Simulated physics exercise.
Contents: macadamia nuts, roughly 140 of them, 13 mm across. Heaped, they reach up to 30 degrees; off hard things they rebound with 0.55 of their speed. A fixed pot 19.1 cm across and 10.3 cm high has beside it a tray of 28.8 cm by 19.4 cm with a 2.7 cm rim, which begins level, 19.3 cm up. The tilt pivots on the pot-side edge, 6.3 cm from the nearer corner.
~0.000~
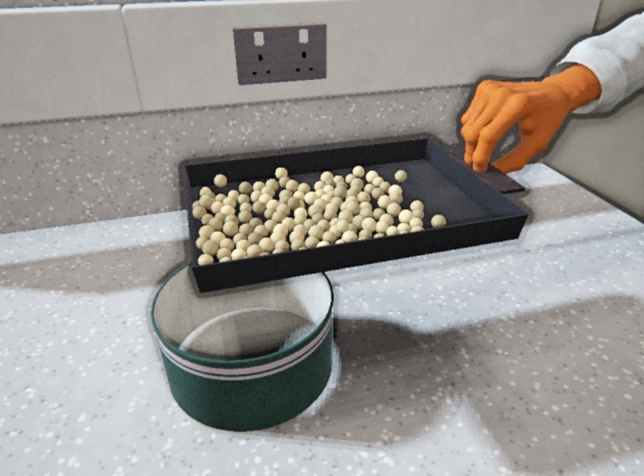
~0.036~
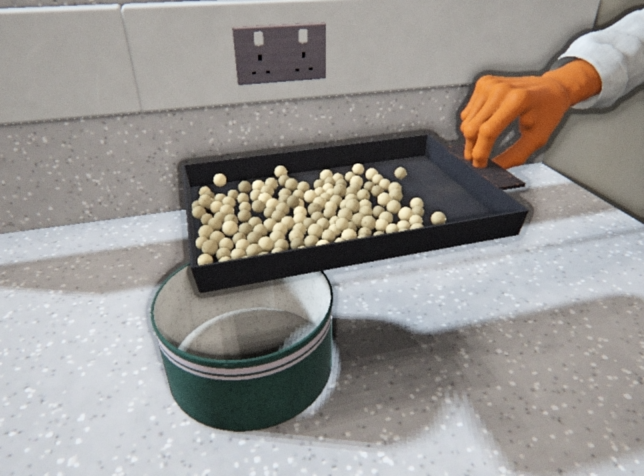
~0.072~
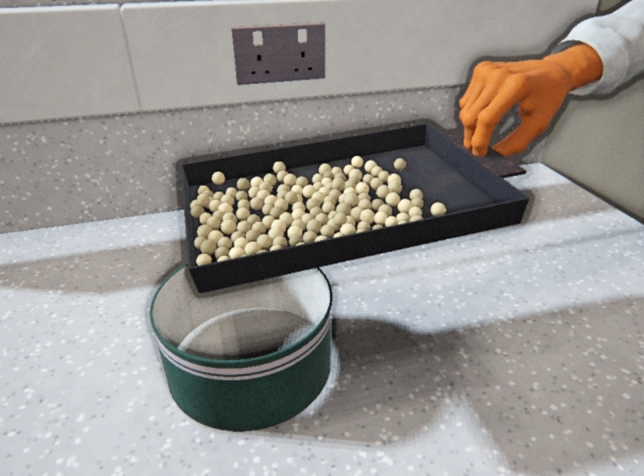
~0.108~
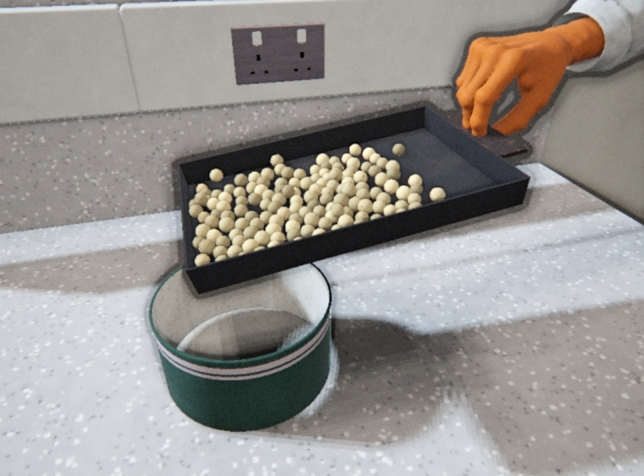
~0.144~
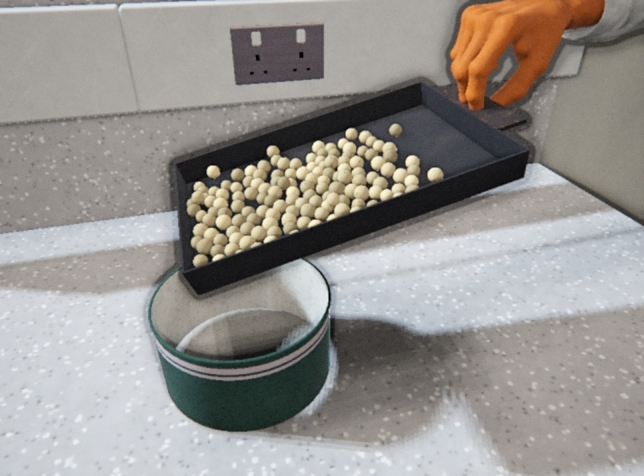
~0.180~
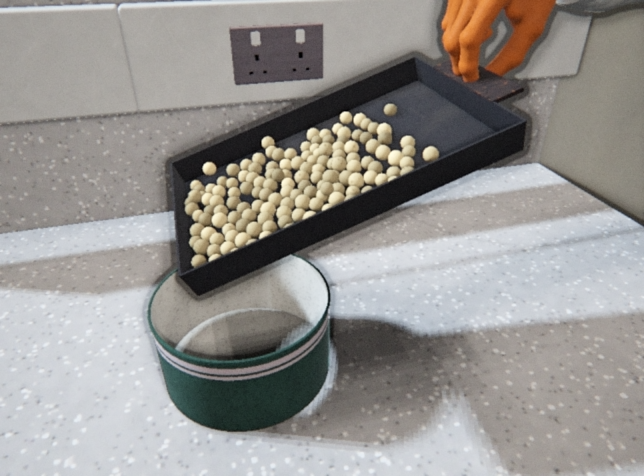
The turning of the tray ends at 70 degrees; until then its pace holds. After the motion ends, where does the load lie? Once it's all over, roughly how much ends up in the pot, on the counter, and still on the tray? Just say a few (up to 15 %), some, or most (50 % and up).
Pot: A few, counter: Some, left on the tray: Most.
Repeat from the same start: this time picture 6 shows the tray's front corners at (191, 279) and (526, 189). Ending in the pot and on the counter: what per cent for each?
You'd end with pot at 0 and counter at 0.
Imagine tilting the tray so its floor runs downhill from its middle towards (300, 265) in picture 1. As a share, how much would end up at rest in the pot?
I'd say close to 0 %.
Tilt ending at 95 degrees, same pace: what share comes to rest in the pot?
I'd put it at close to 0 per cent.
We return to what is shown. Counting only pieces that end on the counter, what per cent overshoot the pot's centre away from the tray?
About 100 %.
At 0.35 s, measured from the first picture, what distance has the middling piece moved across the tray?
3 cm.
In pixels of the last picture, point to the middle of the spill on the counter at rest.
About (48, 430).
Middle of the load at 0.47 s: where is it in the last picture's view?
Approx. (204, 177).
Then, at 0.35 s, tilt 46 degrees; the tray holds 100 %, the pot 0 %.
After 0.47 s, tilt 64 degrees; the tray holds 100 %, the pot 0 %.
After 0.71 s, tilt 70 degrees; the tray holds 90 %, the pot 0 %.
By 1.8 s all is still; pot 0 %, counter 25 %, tray 75 %.
